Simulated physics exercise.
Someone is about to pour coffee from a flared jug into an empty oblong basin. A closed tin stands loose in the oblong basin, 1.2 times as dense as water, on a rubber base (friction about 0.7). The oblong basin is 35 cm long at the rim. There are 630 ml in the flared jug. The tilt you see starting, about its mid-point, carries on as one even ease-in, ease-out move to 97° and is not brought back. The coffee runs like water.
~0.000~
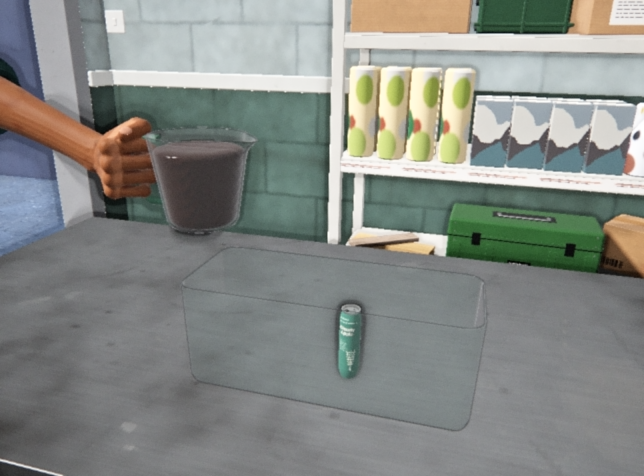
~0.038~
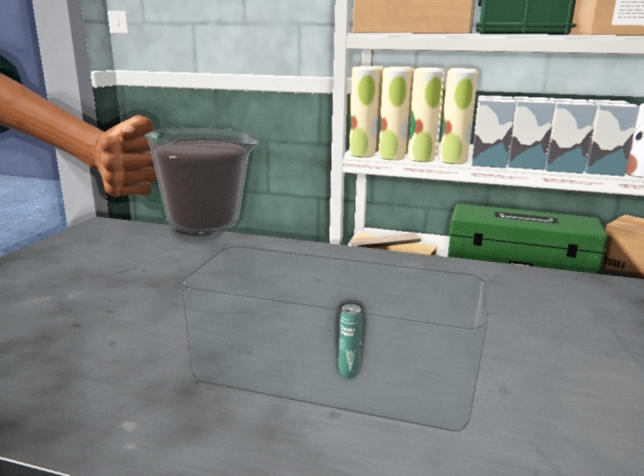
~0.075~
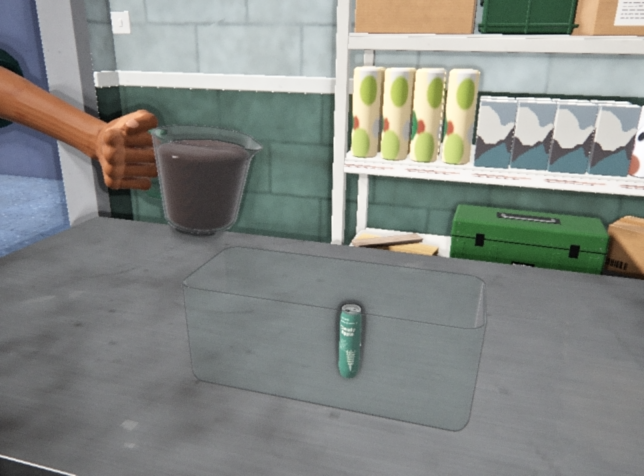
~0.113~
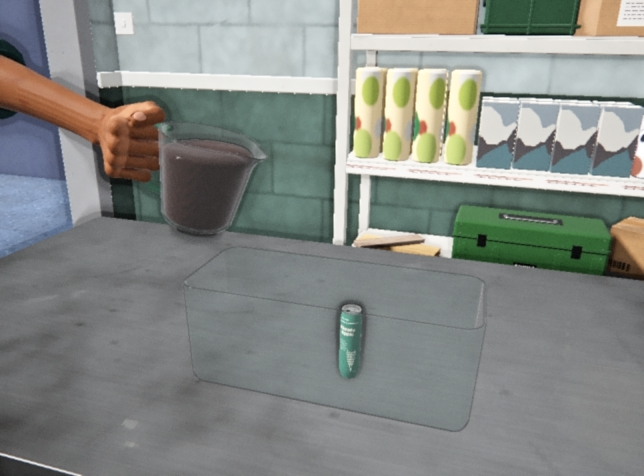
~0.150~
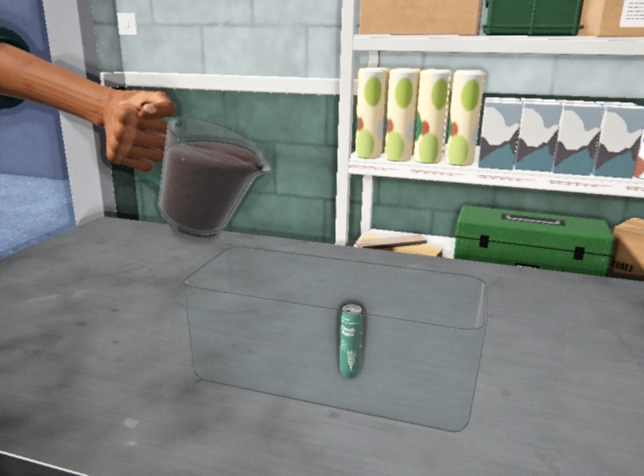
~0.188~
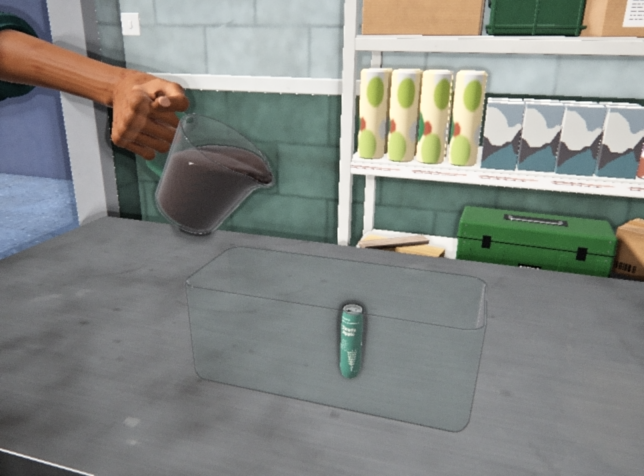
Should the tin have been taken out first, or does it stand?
The tin stays up.
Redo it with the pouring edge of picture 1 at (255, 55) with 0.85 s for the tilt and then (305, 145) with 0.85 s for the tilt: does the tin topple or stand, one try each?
First it goes over; then it falls.
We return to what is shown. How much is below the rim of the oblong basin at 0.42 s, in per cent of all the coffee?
About 32 per cent.
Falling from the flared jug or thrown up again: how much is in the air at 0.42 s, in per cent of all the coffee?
Near 24 in a hundred.
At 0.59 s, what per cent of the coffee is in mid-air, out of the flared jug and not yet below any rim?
About 10 per cent.
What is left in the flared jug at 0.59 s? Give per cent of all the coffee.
Some 12 per cent.
By 0.42 s the tilt is 95° and 44 per cent is still to pour; the tin stands where it began.
By 0.59 s the tilt is 97° and 12 per cent is still to pour; the tin stands where it began.
By 0.77 s the tilt is 97° and 2 per cent is still to pour; the tin stands where it began.
By 0.96 s the tilt is 97° and 0 per cent is still to pour; the tin stands where it began.
At rest the tin stands where it began.
